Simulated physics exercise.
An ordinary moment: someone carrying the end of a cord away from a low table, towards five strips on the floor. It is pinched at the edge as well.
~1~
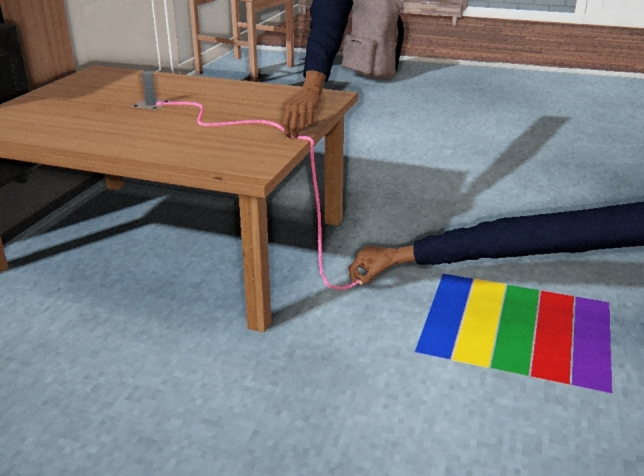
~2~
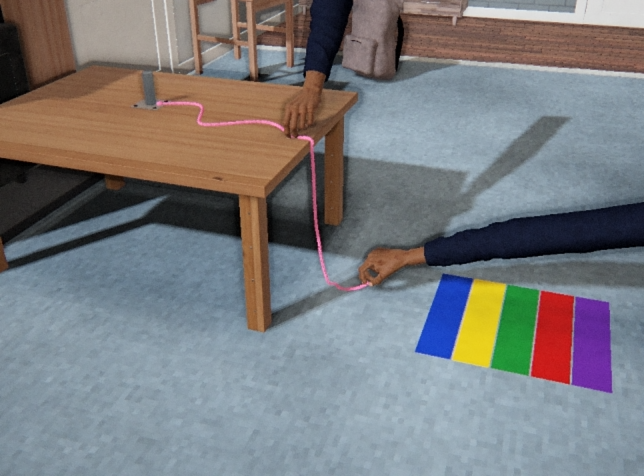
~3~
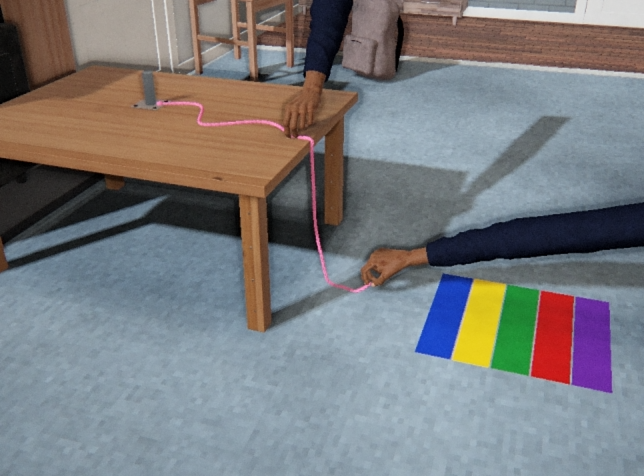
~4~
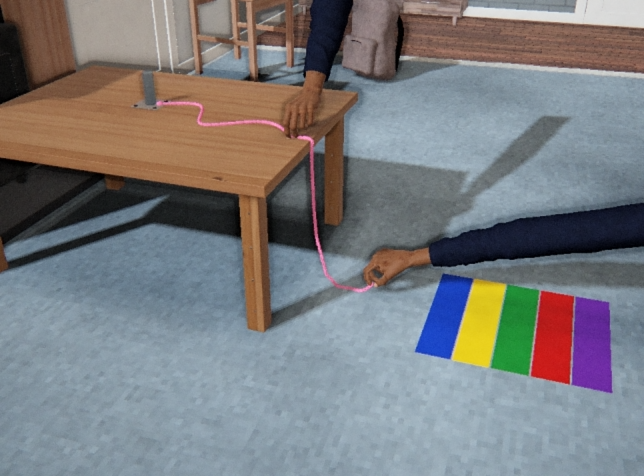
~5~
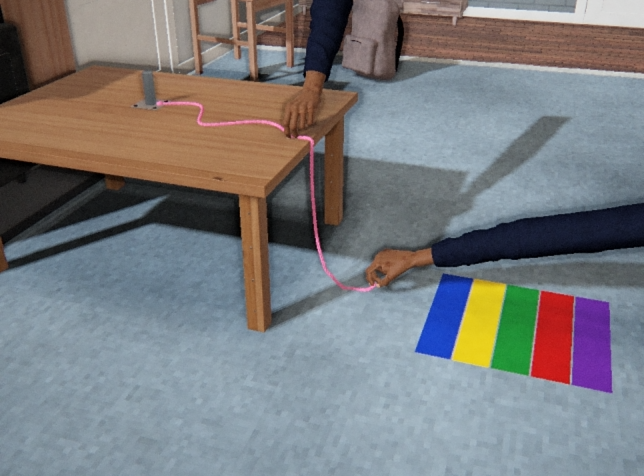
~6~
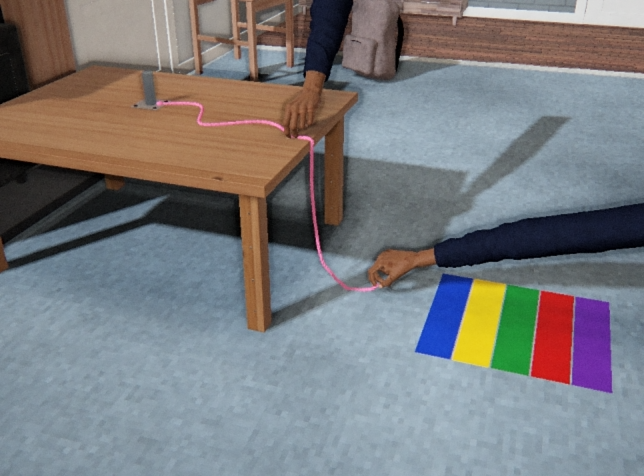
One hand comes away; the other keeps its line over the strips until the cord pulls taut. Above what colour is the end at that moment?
It gets as far as the green strip.
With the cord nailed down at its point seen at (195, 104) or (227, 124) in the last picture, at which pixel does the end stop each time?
The places are (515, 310) and (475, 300).
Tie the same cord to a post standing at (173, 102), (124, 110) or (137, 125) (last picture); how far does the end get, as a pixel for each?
Try by try, around (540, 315), (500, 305) and (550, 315).
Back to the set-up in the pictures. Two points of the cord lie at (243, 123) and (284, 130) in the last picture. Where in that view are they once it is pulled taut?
At (275, 128), then (321, 145).
Early on, end near (445, 297); over blue.
Midway, end near (493, 305); over yellow.
At the end of the slack, end near (522, 311); over green. The green one.
